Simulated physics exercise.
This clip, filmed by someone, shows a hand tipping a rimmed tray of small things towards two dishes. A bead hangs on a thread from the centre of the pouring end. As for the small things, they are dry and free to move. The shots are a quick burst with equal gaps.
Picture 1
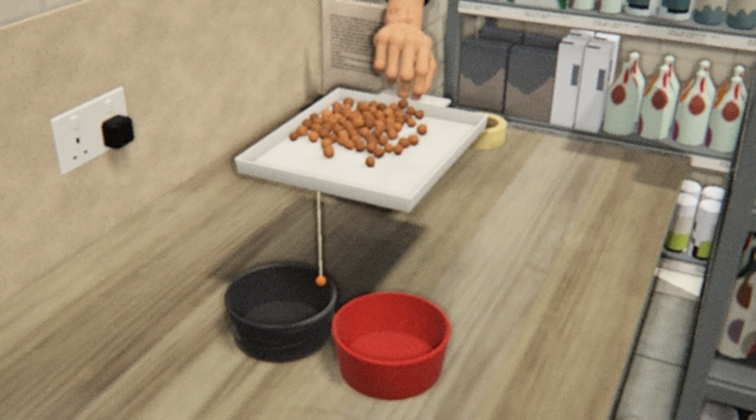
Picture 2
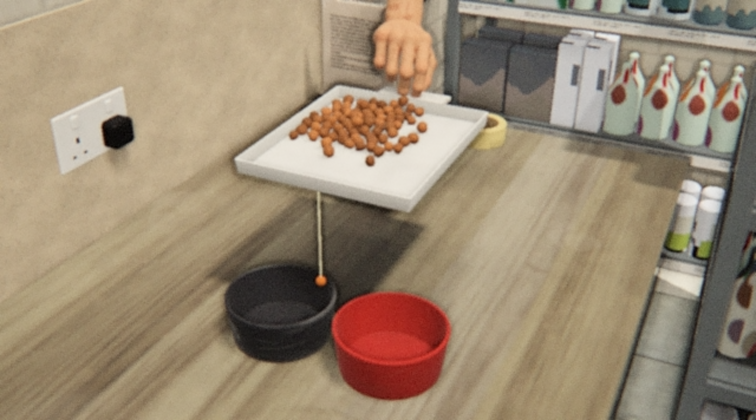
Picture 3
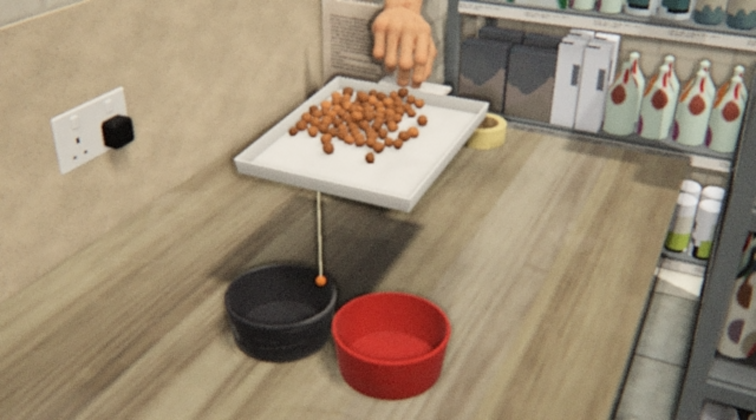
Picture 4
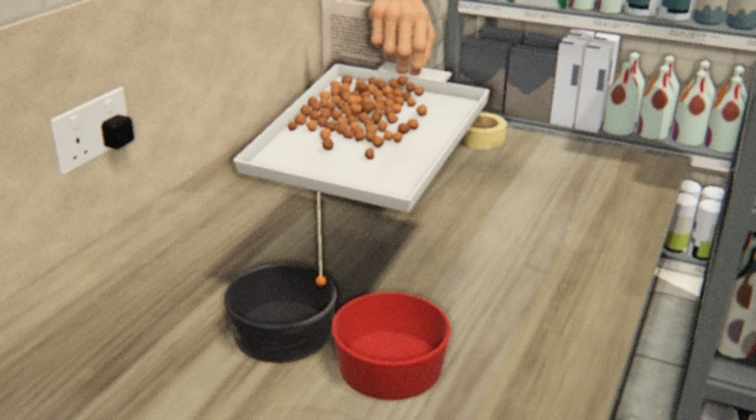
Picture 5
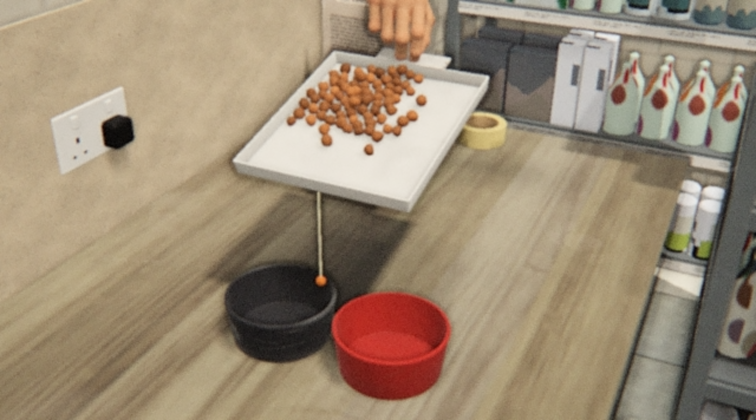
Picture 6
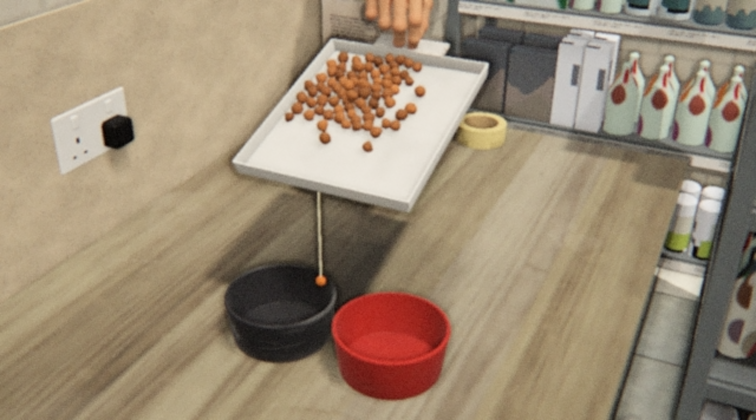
A hand slowly raised the far end of a white tray of hazelnuts, tilting it toward a black dish and a red dish on a wooden counter, while the bead on a thread hung still.
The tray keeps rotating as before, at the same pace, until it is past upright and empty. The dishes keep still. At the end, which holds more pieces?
The left one fills more.
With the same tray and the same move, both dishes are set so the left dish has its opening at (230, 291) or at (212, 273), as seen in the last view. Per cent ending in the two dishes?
Trial 1 near 70 %, trial 2 near 40 %.
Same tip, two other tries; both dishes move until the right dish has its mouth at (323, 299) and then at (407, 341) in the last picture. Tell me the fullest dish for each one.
On the first go the right-side one comes out on top, and on the second go the left-side one.
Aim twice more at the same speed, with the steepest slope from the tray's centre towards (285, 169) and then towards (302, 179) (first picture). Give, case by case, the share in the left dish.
The first try gives close to 50 per cent, the second close to 60 per cent.
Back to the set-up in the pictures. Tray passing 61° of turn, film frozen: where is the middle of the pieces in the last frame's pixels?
Near (316, 157).
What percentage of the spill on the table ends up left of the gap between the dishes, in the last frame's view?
Left portion: Around 90 %.
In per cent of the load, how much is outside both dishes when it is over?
My estimate is close to 50 %.
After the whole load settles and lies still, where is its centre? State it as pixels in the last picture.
Roughly at (291, 358), give or take.
Just after the last frame, tray tipped steeply; almost all on the tray; just a few in the air.
A moment on, tray tipped right over; almost all on the tray; just a few in the left dish; just a few outside both; just a few in the air.
Further on, tray tipped past a quarter turn; about a tenth in the right dish; roughly a third in the left dish; roughly half outside both.
When it is over, tray tipped past a quarter turn; about a tenth in the right dish; roughly a third in the left dish; roughly half outside both.
